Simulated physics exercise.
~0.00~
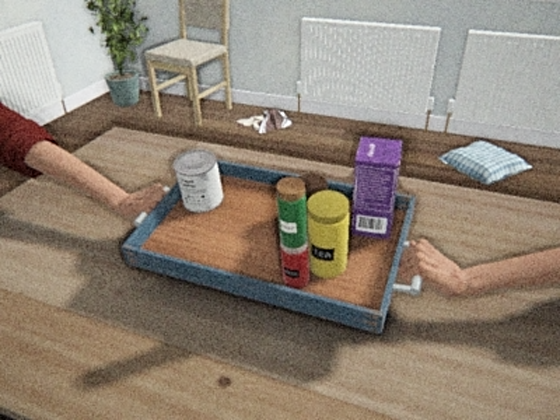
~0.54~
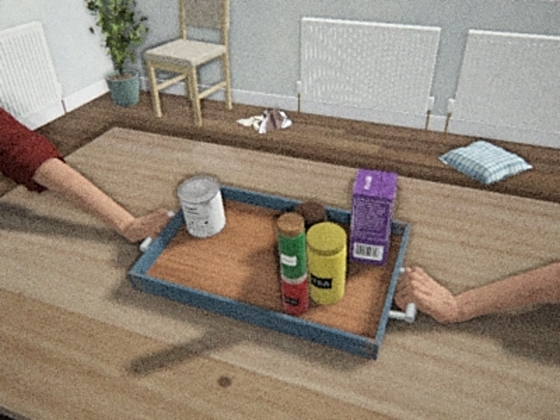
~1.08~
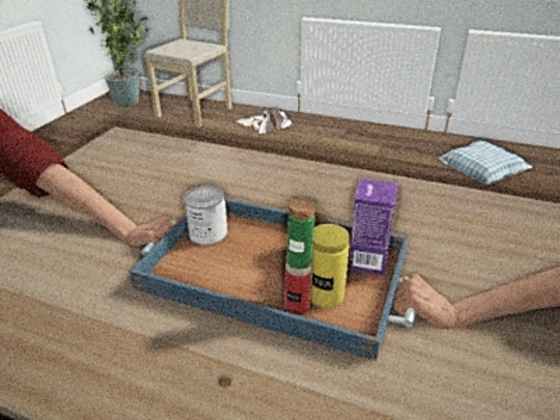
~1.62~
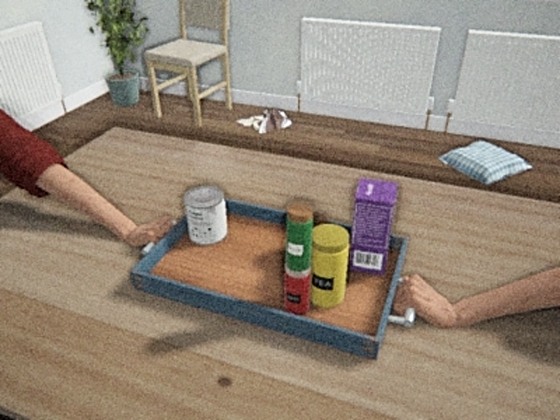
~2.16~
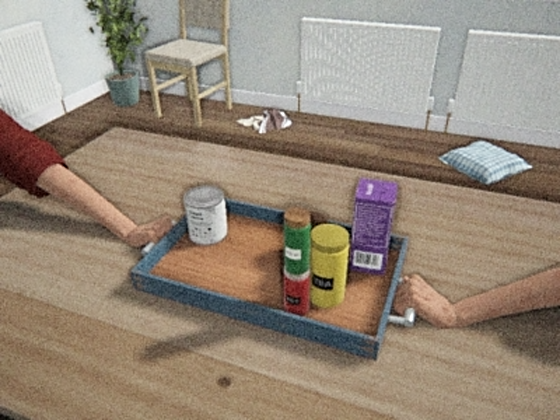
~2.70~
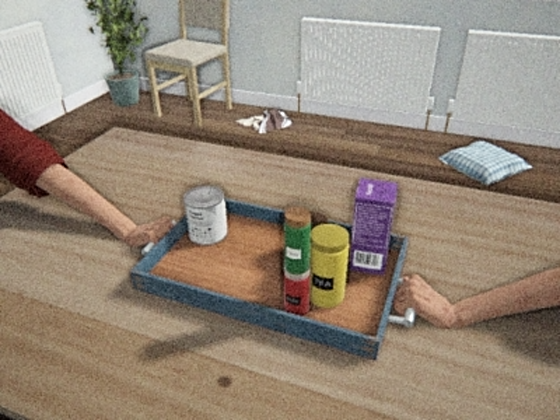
Over a wooden table, two hands lower a loaded tray until it rests flat, everything still upright.
